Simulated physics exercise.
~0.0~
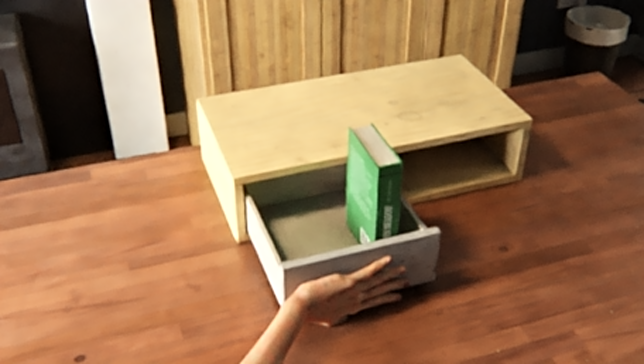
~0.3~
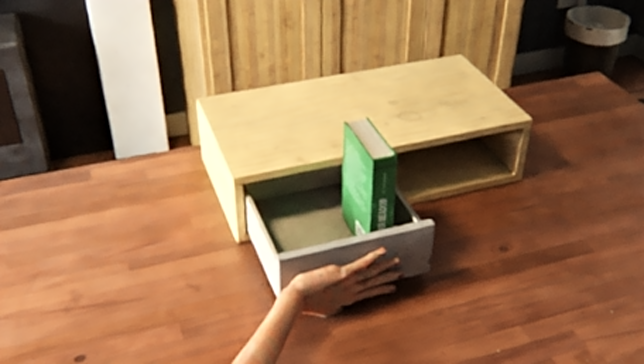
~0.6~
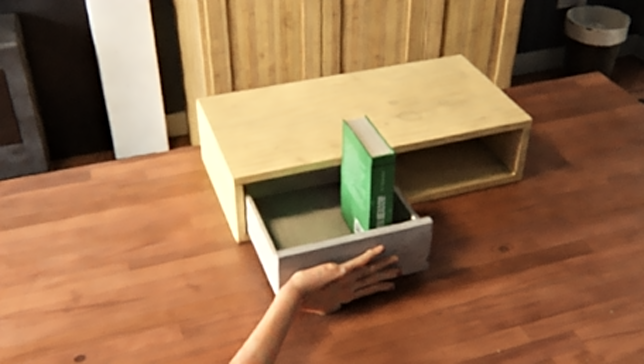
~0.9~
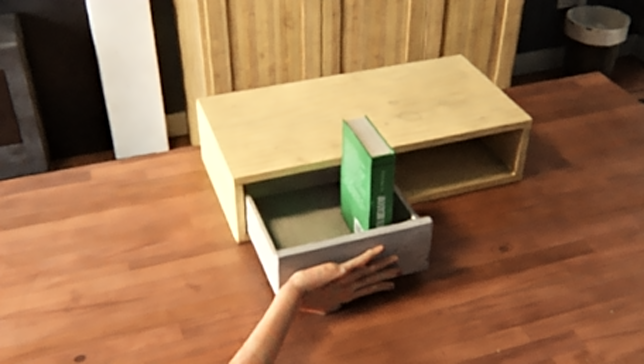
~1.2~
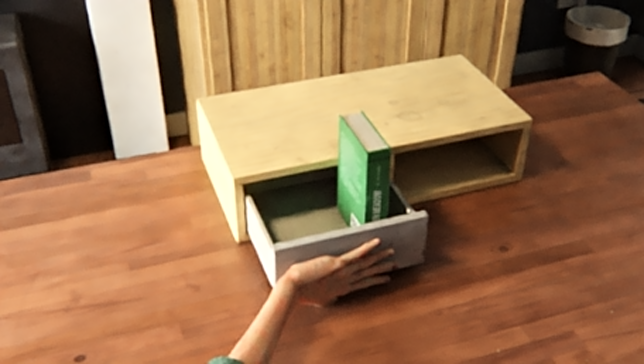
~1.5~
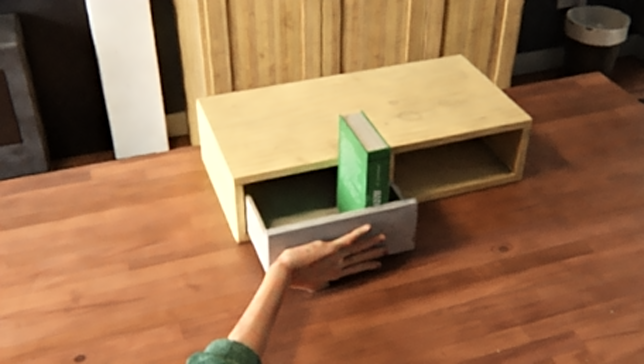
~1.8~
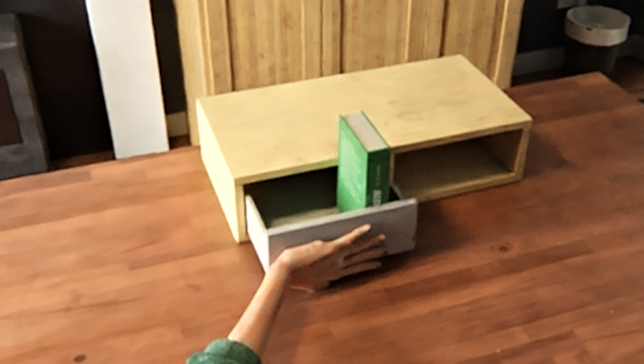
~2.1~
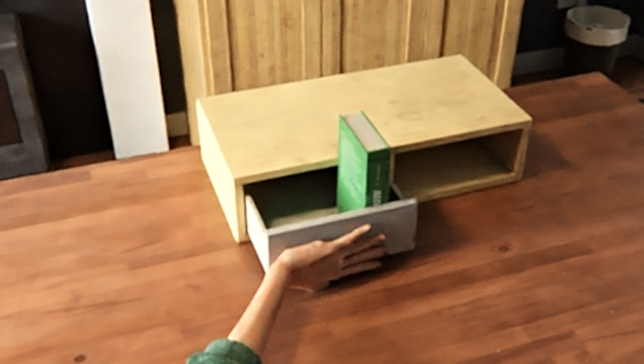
To begin with, a low pale wooden cabinet sits on a reddish wooden floor with its drawer pulled out, and a green book stands upright inside the drawer. A hand rests flat against the drawer's front and pushes it a little way in, carrying the book back with it. The drawer pauses briefly, then slides in a bit more under the hand, while a green sleeve comes into view. The book, still upright and taller than the drawer, ends up near the front edge of the cabinet's top. There the drawer stops, still partly open, with the hand on its front.
